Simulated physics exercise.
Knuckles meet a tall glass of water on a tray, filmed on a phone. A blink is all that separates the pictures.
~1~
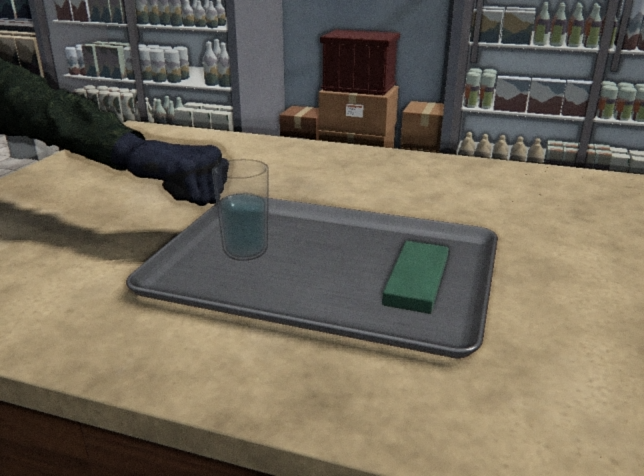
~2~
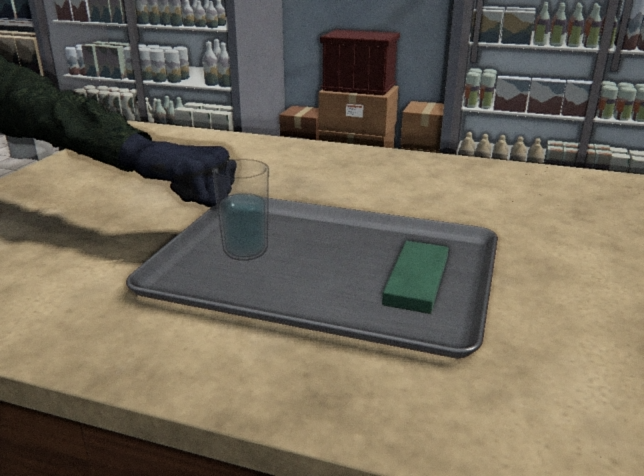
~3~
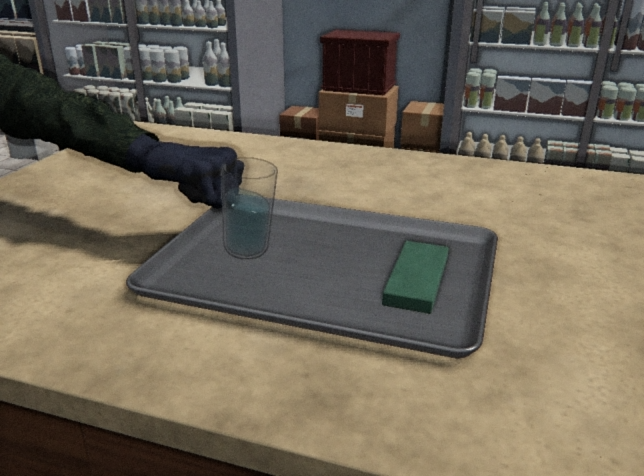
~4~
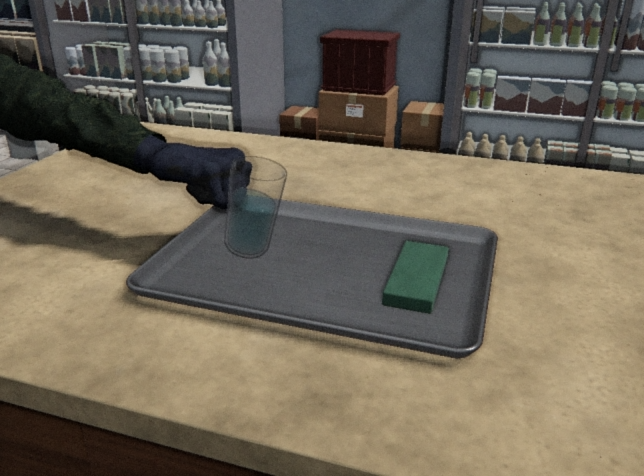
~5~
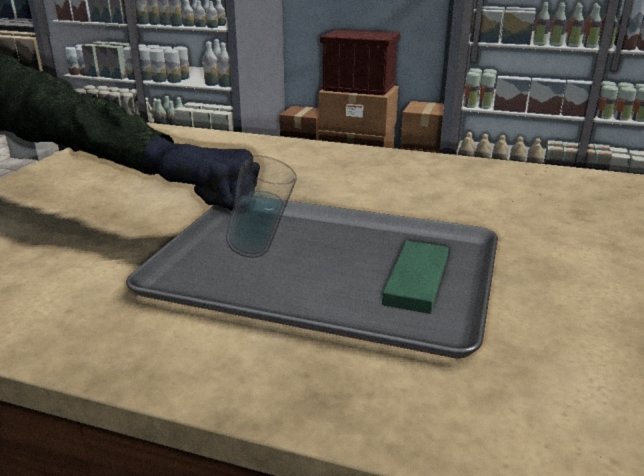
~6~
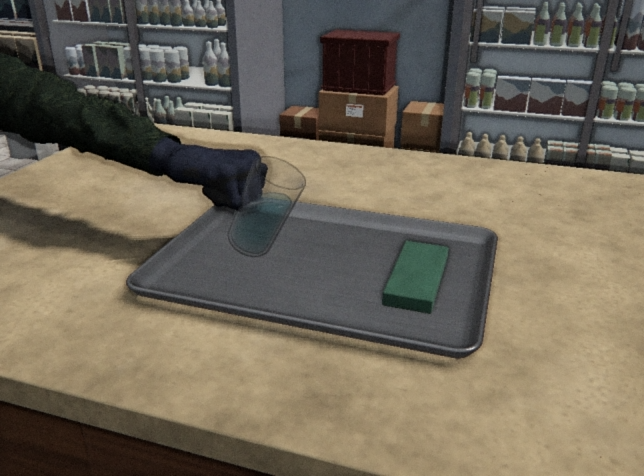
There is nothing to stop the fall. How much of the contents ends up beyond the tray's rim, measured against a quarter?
Most likely the amount going beyond the tray will not go above a quarter.
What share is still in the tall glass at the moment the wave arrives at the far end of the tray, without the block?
About 65 per cent.
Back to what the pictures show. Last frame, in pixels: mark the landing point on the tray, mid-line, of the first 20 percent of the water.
I'd put the spot somewhere close to pixel (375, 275).
A moment on, the tall glass is falling and 100 per cent is in the glass, 0 on the tray and 0 above or beyond its rim.
Next, the tall glass lies on its side and 93 per cent is in the glass, 5 on the tray and 3 above or beyond its rim.
Then the tall glass lies on its side and 50 per cent is in the glass, 34 on the tray and 16 above or beyond its rim.
Later the tall glass lies on its side and 25 per cent is in the glass, 58 on the tray and 17 above or beyond its rim.
At rest 85 per cent is held by tray and glass, 15 is off the tray.
